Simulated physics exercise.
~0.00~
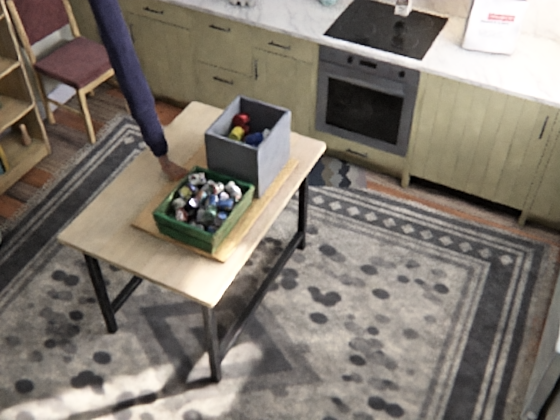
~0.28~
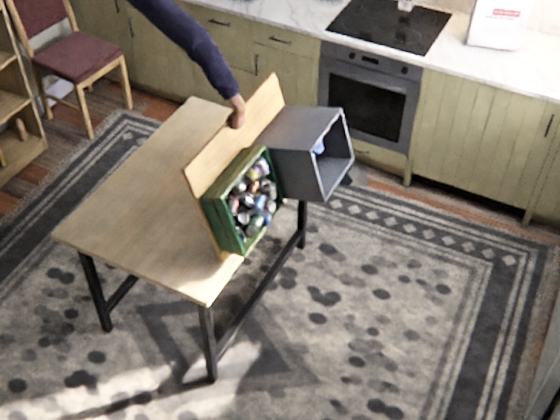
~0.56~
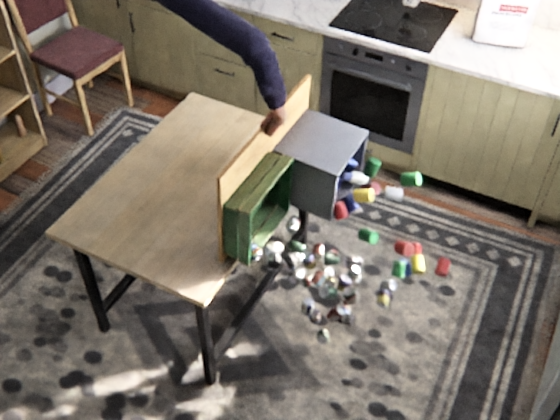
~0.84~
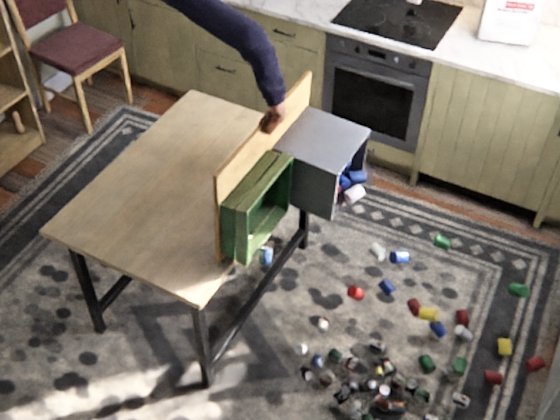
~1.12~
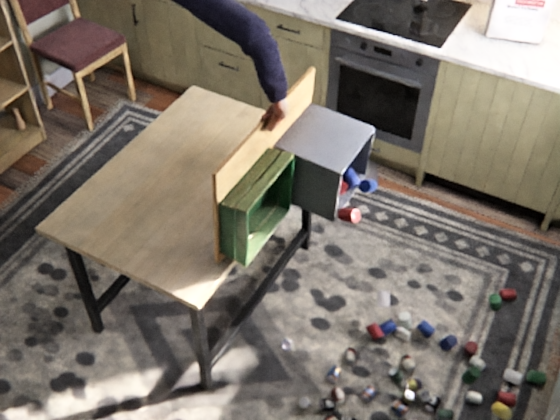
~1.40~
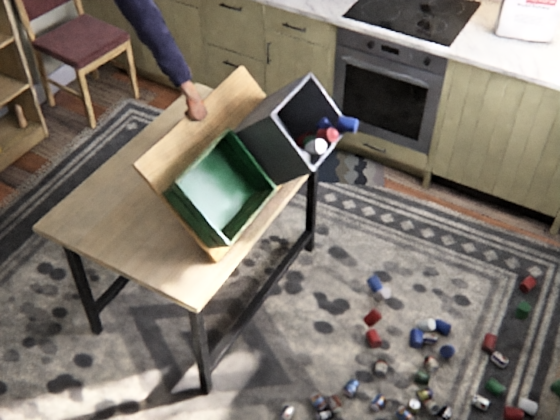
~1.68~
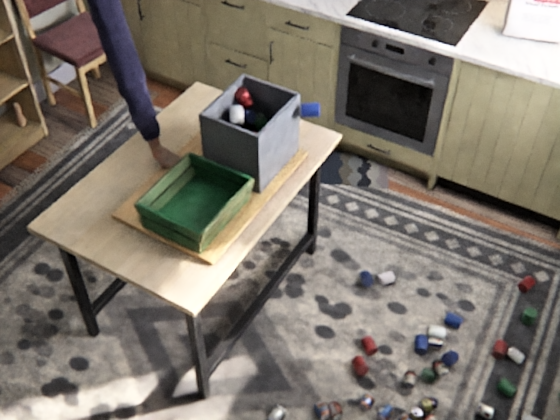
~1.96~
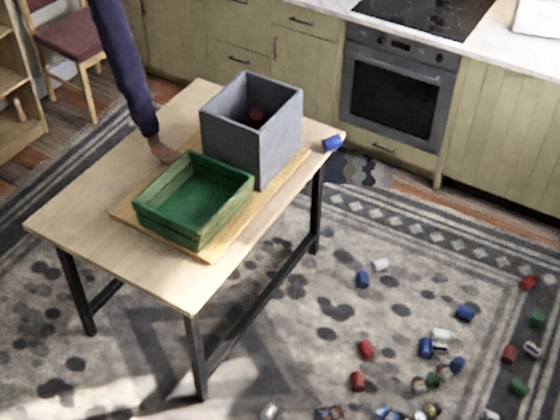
In a kitchen with pale green cupboards and a patterned rug, a green crate of small cans and a taller grey crate of colourful jars sit on a board on a wooden table. A hand lifts the board's left edge, tipping both crates steeply to the right. As the board stands upright, cans and jars pour out and scatter across the rug, emptying the green crate while some jars stay in the grey one. The hand then lowers the board flat again. The green crate ends empty, the grey crate keeps some jars, and a blue one rests beside it.
